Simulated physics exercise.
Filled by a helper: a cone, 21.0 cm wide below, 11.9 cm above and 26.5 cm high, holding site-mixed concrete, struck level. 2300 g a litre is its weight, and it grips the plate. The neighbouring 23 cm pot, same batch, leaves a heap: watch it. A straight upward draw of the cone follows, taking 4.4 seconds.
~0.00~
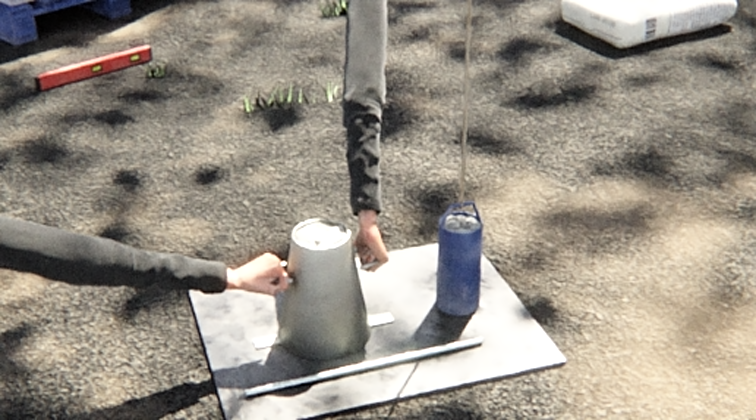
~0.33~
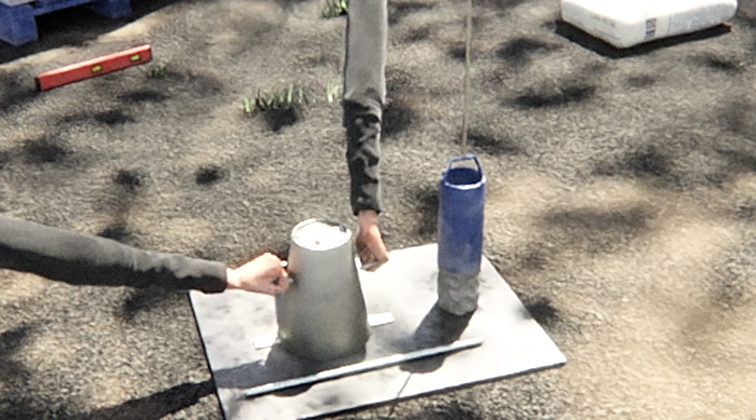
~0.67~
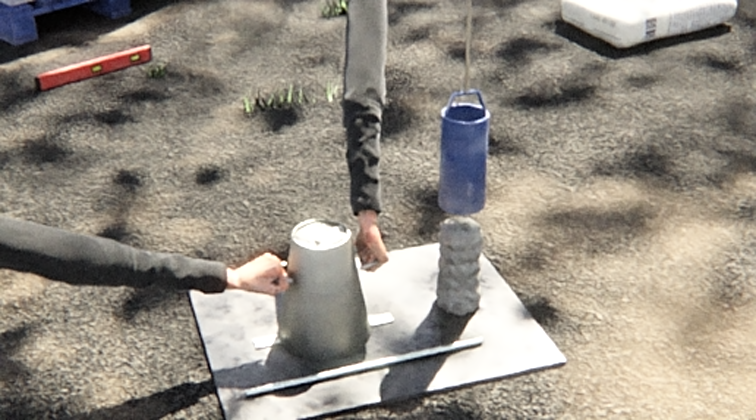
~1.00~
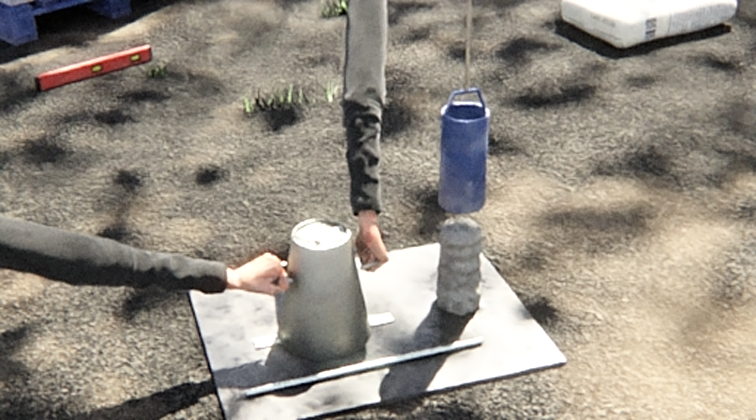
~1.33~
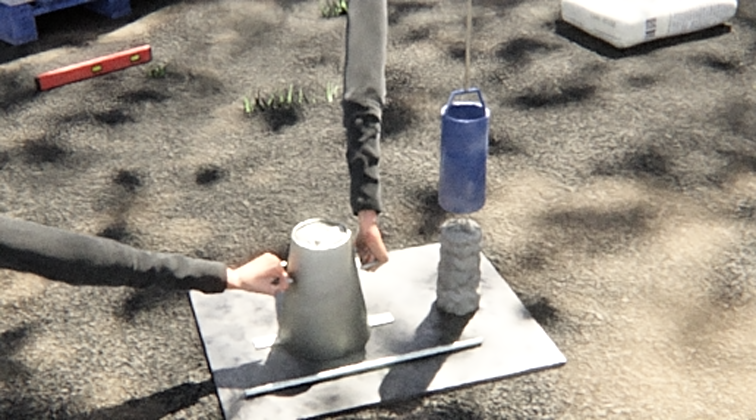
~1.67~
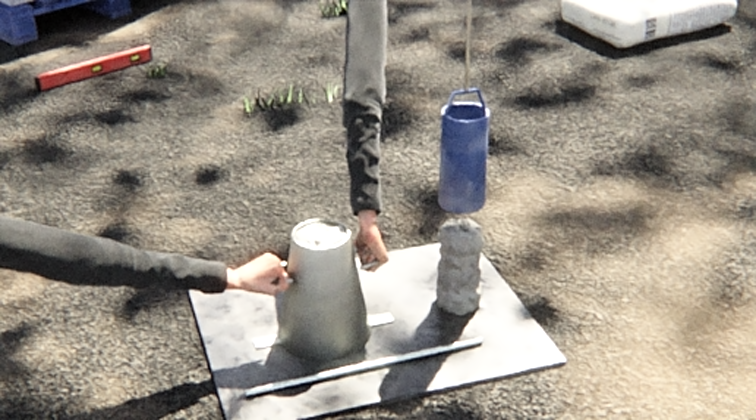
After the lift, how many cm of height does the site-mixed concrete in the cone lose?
About 0 cm.
After 2.8 s, the cone is up 6.5 cm; the site-mixed concrete has come down 0.1 cm to 26 cm and is 21 cm wide.
After 3.9 s, the cone is up 17 cm; the site-mixed concrete has come down 0.1 cm to 26 cm and is 21 cm wide.
After 5.0 s, the cone is up 27 cm; the site-mixed concrete has come down 0.1 cm to 26 cm and is 21 cm wide.
After 6.3 s, the cone is clear; the site-mixed concrete has come down 0.1 cm to 26 cm and is 21 cm wide.
After 6.7 s, at rest, the cone is clear; the site-mixed concrete has come down 0.1 cm to 26 cm and is 21 cm wide.
